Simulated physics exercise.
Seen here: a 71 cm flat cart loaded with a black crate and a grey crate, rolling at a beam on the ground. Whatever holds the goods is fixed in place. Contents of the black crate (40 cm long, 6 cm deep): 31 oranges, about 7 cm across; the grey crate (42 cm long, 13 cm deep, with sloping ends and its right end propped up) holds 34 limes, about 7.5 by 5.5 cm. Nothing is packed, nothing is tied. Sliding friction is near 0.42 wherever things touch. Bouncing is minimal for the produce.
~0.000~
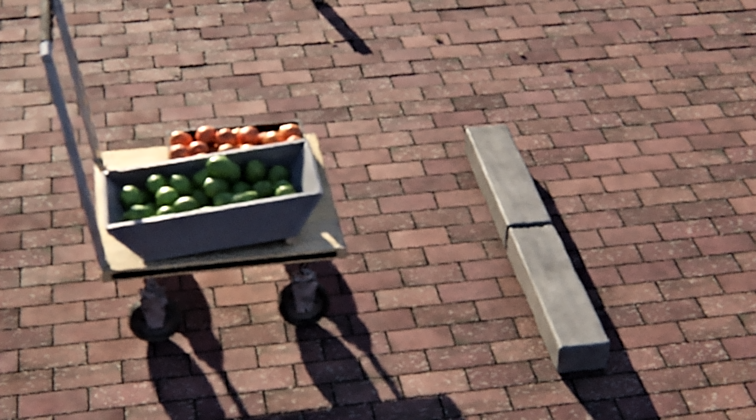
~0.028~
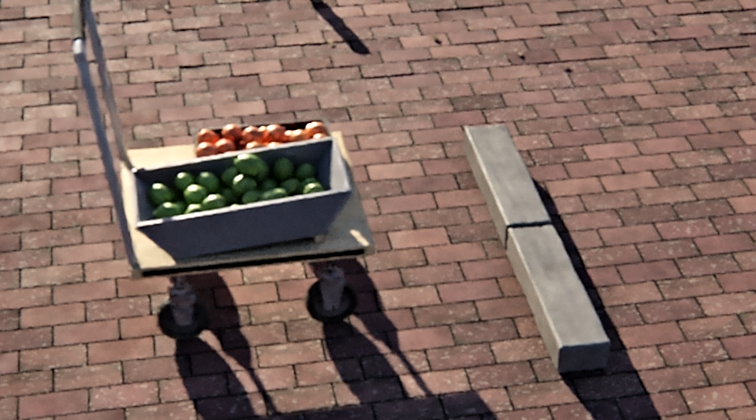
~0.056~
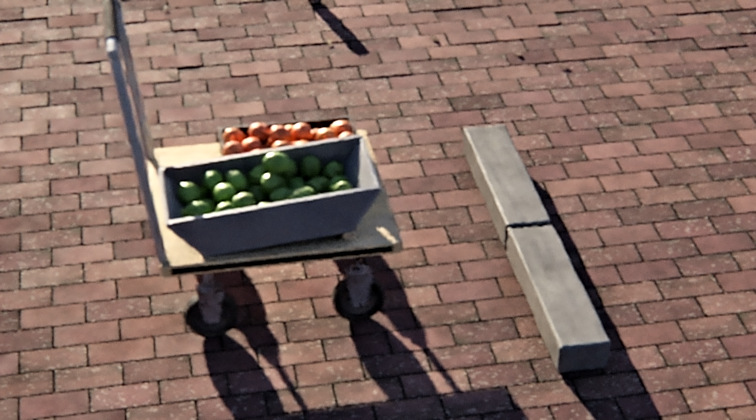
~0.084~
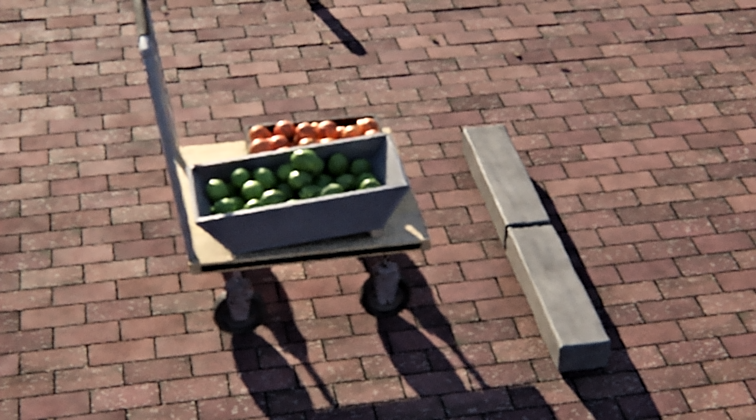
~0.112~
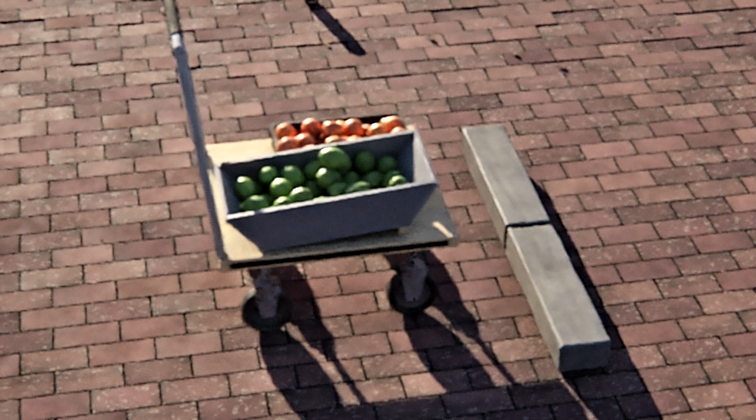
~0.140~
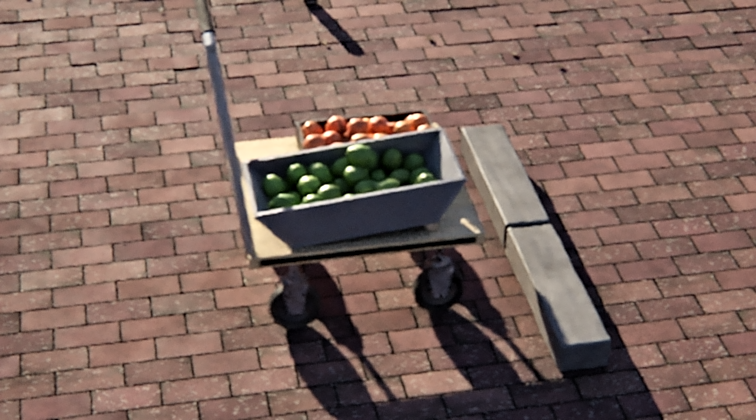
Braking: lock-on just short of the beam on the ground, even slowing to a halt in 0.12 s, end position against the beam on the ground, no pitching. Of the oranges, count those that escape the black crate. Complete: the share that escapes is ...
... more than a sixth.
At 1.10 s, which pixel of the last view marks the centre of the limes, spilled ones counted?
Middle approx. (441, 180).
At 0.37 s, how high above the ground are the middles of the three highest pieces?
I'd say near 56 cm.
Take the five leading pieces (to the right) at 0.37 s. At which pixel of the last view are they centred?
I'd say near (549, 124).
After 0.15 s, it begins to slow.
After 0.25 s, black crate 29 in, 2 out and grey crate 34 in, 0 out.
After 0.37 s, black crate 24 in, 7 out and grey crate 33 in, 1 out.
After 0.60 s, black crate 19 in, 12 out and grey crate 33 in, 1 out.
Final count (at 1.10 s), black crate 19 in, 12 out and grey crate 33 in, 1 out. Asked share, 12 of 31, 39 per cent.
